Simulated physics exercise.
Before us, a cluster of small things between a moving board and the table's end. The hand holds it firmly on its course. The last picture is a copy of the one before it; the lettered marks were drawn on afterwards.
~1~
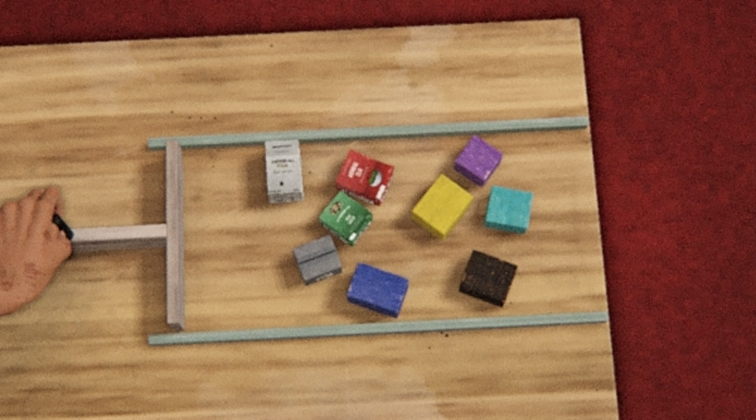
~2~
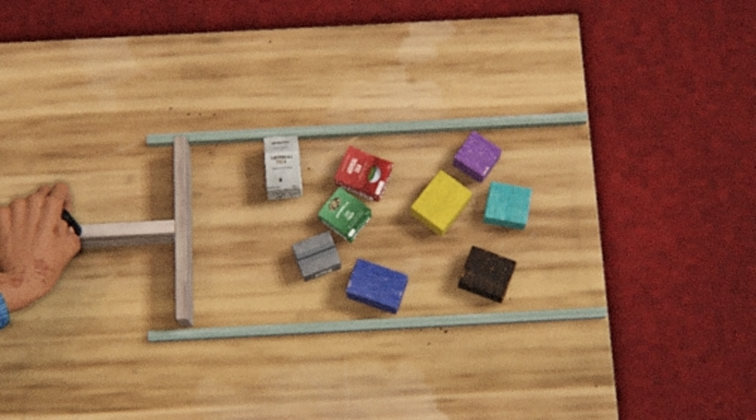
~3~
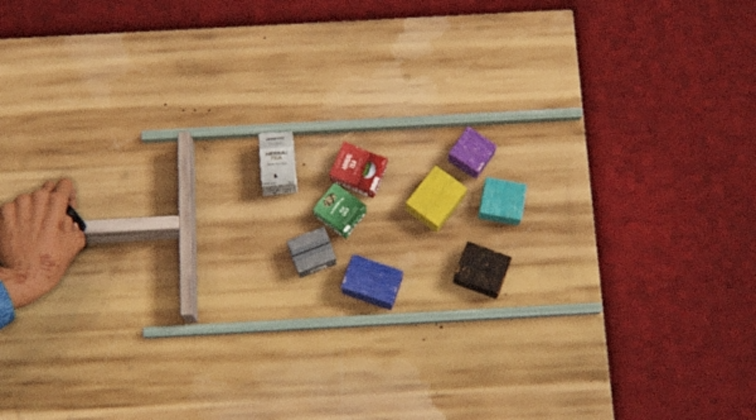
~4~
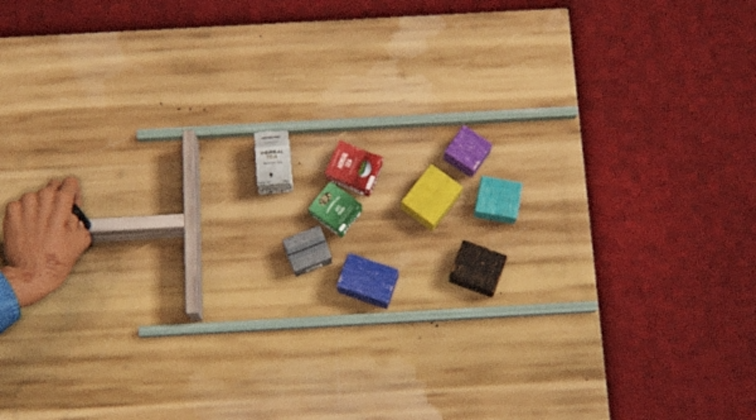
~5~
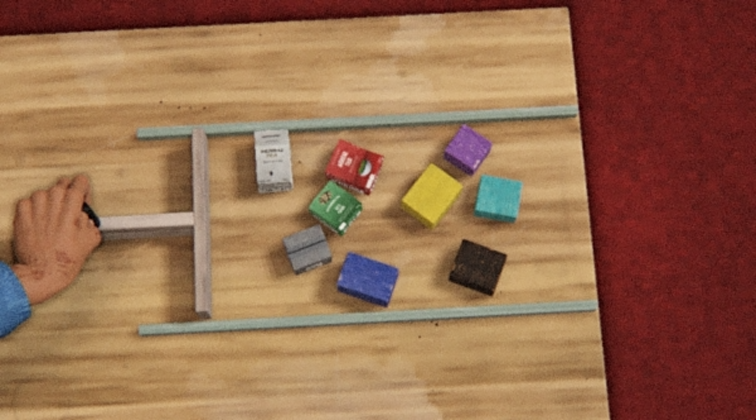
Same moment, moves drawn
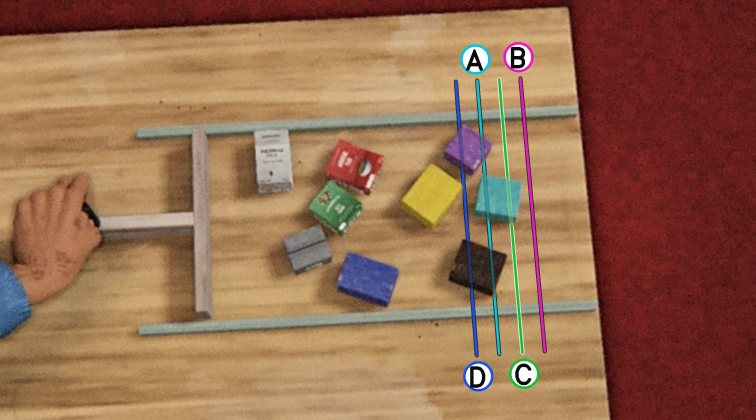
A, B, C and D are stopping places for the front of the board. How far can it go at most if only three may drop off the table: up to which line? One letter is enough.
As far as mark C.
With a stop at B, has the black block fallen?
By then, yes.
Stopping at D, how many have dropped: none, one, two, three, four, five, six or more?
By then, none.
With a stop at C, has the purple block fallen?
Yes.
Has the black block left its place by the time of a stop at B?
Yes.
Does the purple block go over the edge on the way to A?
Yes.
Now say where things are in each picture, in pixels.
In the first frame, yellow block (442, 207); blue block (378, 291); red box (365, 178).
In the second frame, board (180, 226); green box (345, 215).
In the third frame, board (184, 221); black block (482, 270).
In the fourth frame, board (190, 220); purple block (468, 152).
In the fifth frame, board (199, 218); yellow block (431, 197); blue block (368, 280); red box (355, 167).
On the marked copy, A at (488, 213); B at (532, 211); C at (510, 212); D at (466, 215).
Following C. Soon after the start, board (311, 212); blue block (384, 282); white box (333, 158).
Later, board (421, 206); turquoise block (534, 195); purple block (522, 142).
In the end, board (509, 201); purple block over the edge; turquoise block over the edge; two fallen.
As for the rest, A is within the limit but short; B drops five; D is within the limit but short.
